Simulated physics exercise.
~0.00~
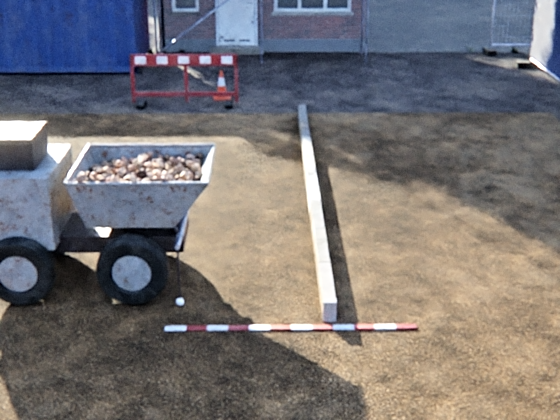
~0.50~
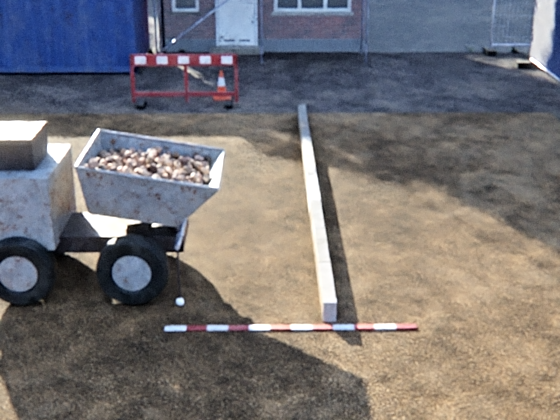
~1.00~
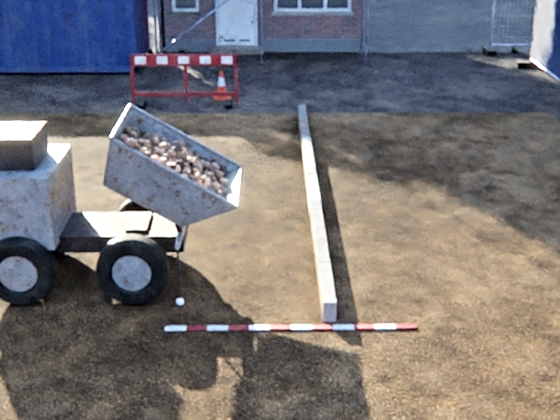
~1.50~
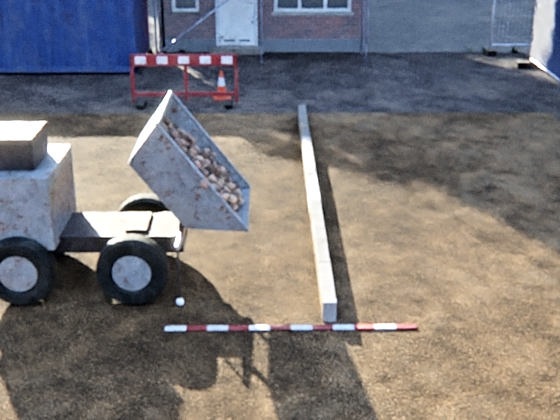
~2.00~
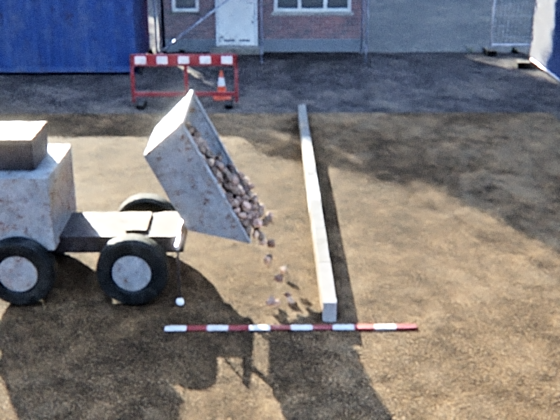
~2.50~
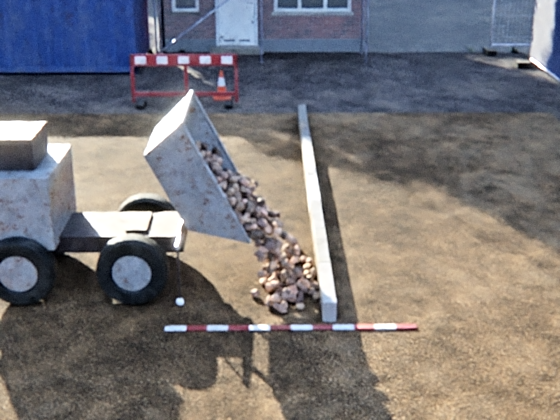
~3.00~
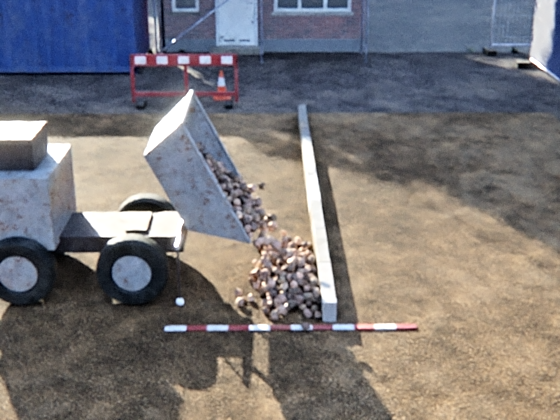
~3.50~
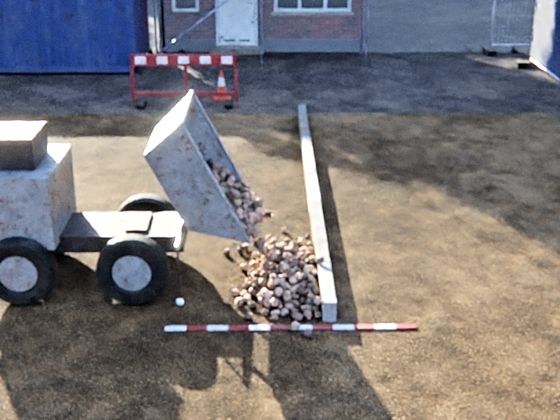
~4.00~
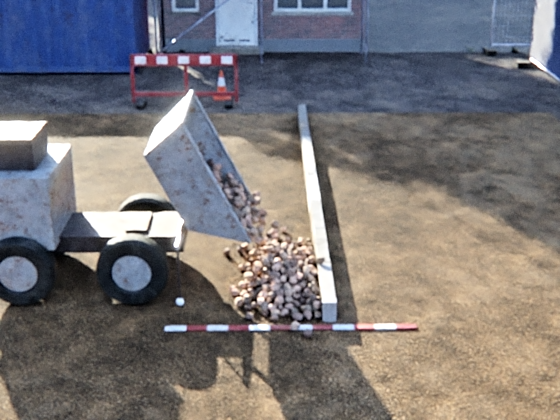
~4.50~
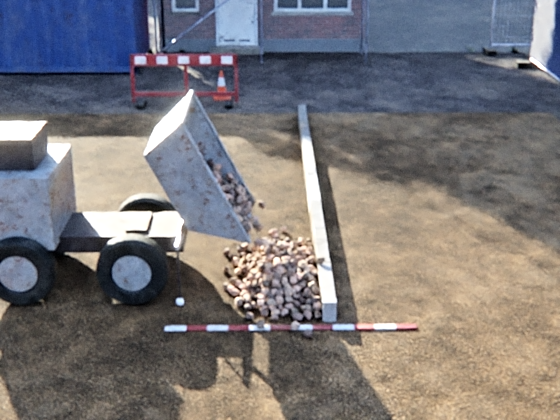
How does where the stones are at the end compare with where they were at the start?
At the start all the stones sat in the level skip. By the end many of them lay lower down and further right, heaped on the ground against the left side of the kerb, with the rest still in the tipped skip.
